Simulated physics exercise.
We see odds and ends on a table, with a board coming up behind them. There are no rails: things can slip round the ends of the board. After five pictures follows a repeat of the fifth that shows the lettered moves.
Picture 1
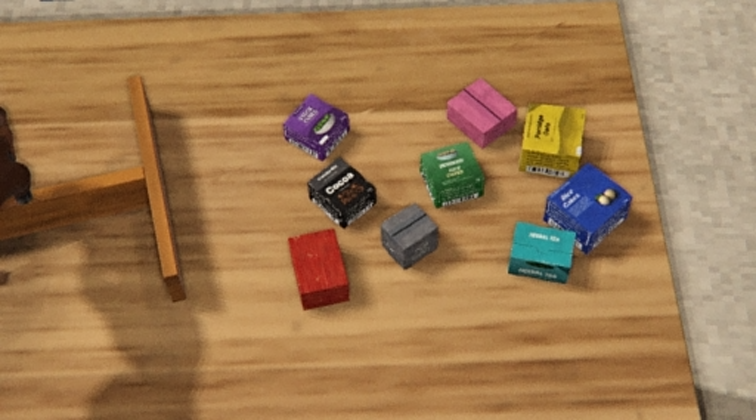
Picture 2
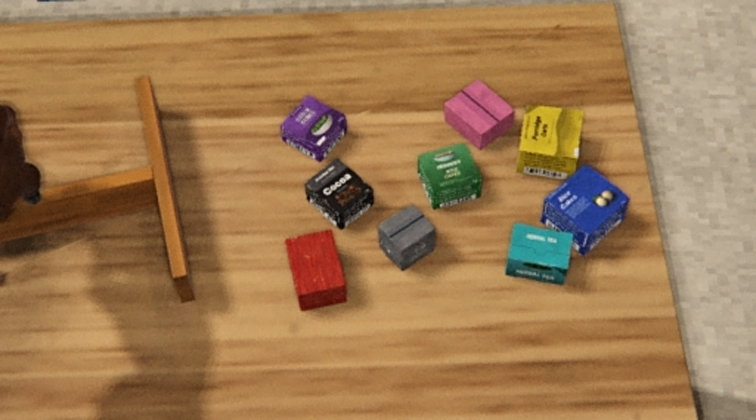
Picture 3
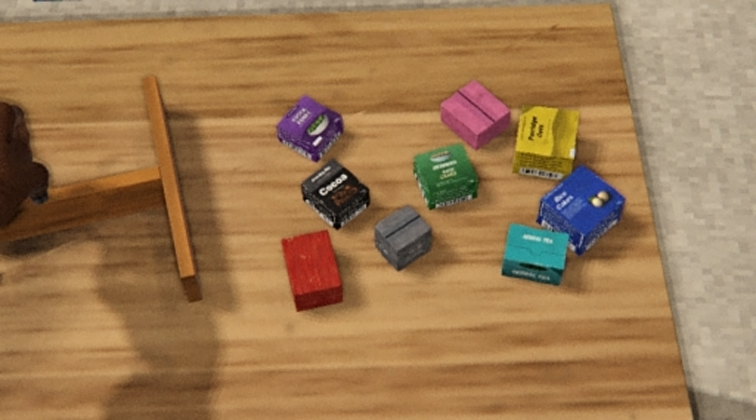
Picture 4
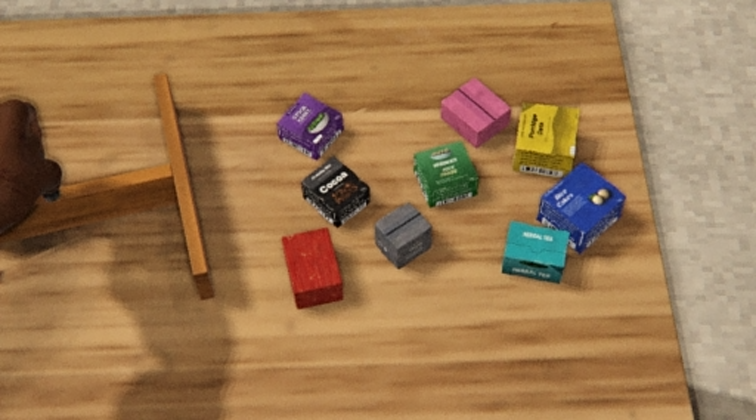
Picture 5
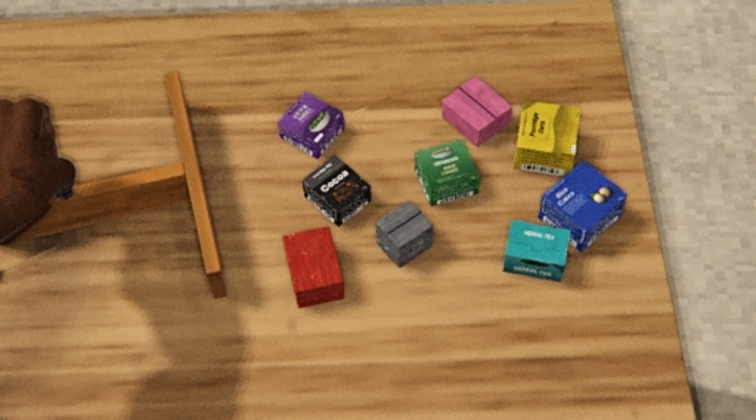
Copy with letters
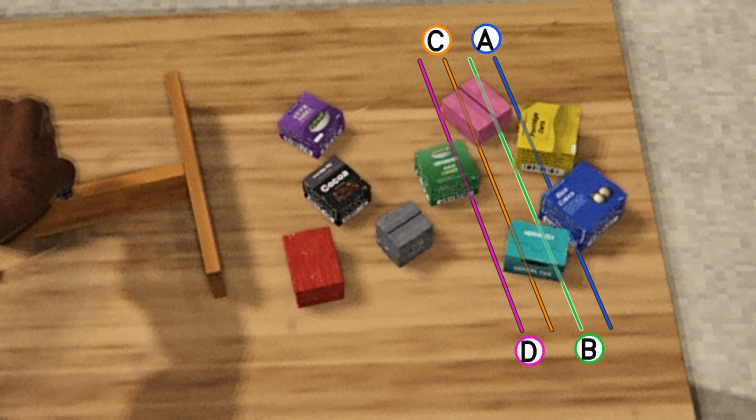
The video shows a hand at the left edge moving a wooden T-shaped tool slowly rightward across a wooden table, toward a scattered group of colourful small boxes and packets, which stay in place without being touched.
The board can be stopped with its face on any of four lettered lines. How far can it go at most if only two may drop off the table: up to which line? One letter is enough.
Stop at A.
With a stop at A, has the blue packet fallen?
Yes.
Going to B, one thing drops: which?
The blue packet goes over.
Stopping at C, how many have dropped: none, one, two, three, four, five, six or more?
In all, none.
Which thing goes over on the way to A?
The blue packet.
On the copy, A at (548, 182); B at (521, 182); C at (494, 183); D at (467, 184).
On A. First, board (319, 162); purple packet (346, 120); red block (377, 260).
Then, board (447, 157); blue packet (595, 202); yellow packet (569, 133).
Finally, board (547, 154); blue packet over the edge; yellow packet (635, 117); one fallen.
By contrast, B is within the limit but short; C is within the limit but short; D is within the limit but short.
